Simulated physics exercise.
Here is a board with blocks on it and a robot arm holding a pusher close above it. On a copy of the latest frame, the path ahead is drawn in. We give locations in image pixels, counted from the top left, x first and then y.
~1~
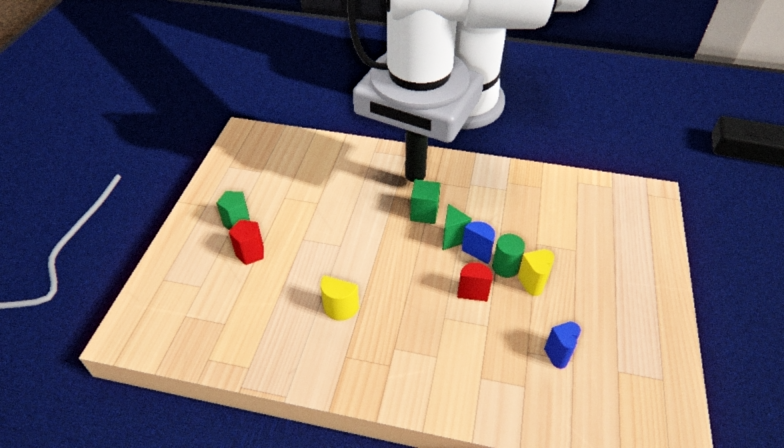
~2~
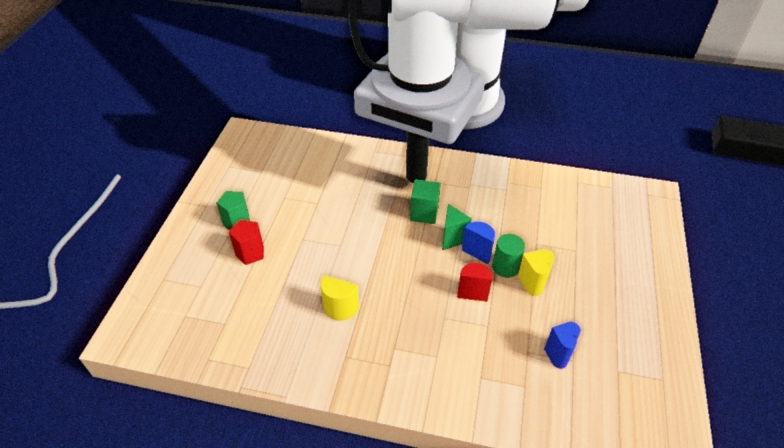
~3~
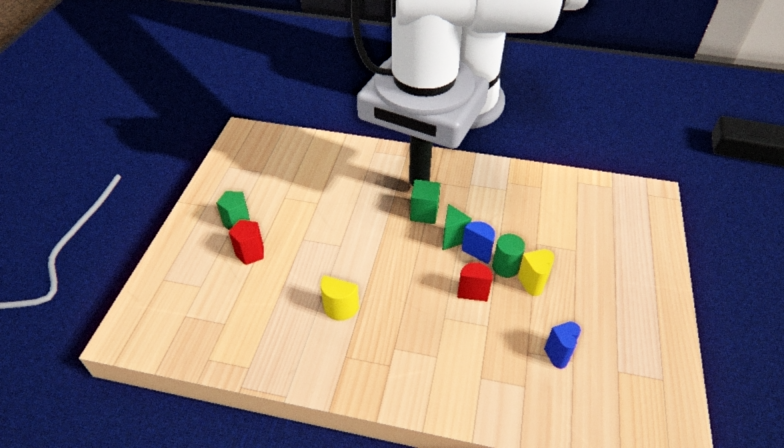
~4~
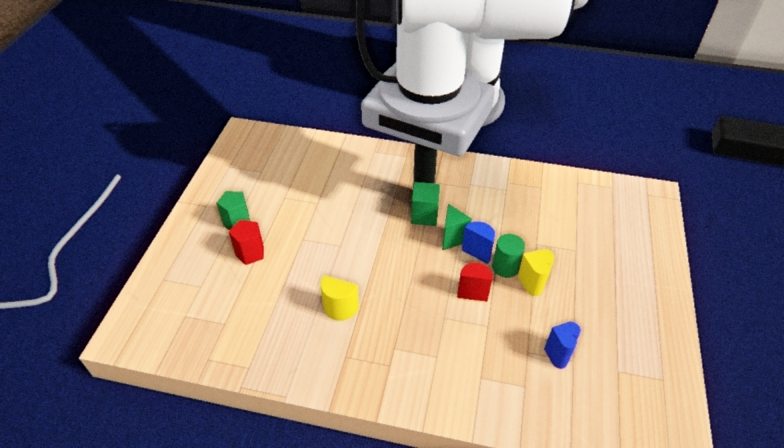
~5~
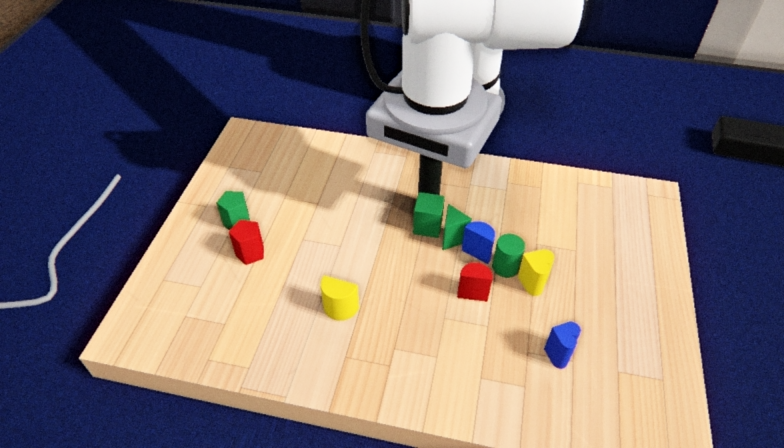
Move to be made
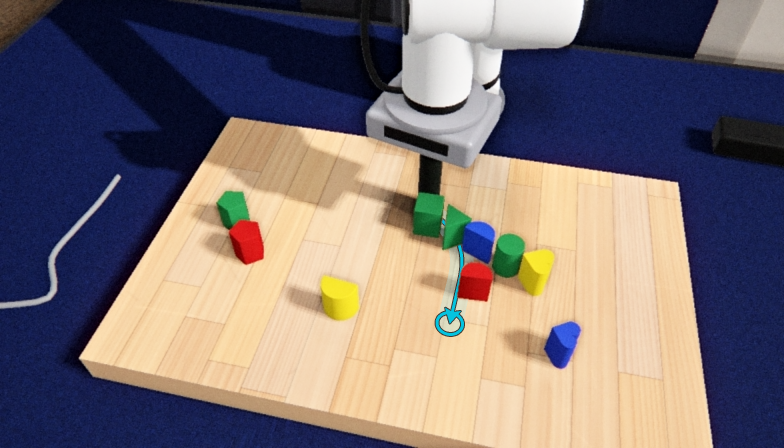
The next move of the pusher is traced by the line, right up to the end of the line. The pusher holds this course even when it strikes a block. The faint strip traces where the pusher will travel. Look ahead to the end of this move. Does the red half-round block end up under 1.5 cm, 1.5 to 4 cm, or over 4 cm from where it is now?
My answer is that it shifts 1.5 to 4 cm.
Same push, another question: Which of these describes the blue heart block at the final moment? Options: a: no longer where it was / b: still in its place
Choice b: Still in its place.
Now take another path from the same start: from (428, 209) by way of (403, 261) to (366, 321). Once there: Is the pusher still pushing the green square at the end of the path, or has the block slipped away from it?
No longer ahead of the pusher.
Drawn move, from (428, 209) through (457, 239) and (460, 279) to (450, 323).
What follows on the original path. One third of the way, pusher at (458, 230); green square at (431, 218), turned 50° clockwise; green triangle at (463, 237), turned 40° clockwise; blue half-round block at (489, 250), turned 35° anticlockwise; yellow heart block at (548, 263).
Two thirds of the way, pusher at (461, 271); green square at (431, 218), turned 50° clockwise; green triangle at (462, 275), turned 85° clockwise; red half-round block at (480, 286), turned 50° anticlockwise; blue half-round block at (493, 262), turned 90° anticlockwise; yellow heart block at (548, 263).
At the end, pusher at (451, 315); green square at (431, 218), turned 50° clockwise; green triangle at (459, 321), turned 65° clockwise; red half-round block at (485, 293), turned 85° anticlockwise; blue half-round block at (493, 262), turned 90° anticlockwise; yellow heart block at (548, 263); blue heart block still.
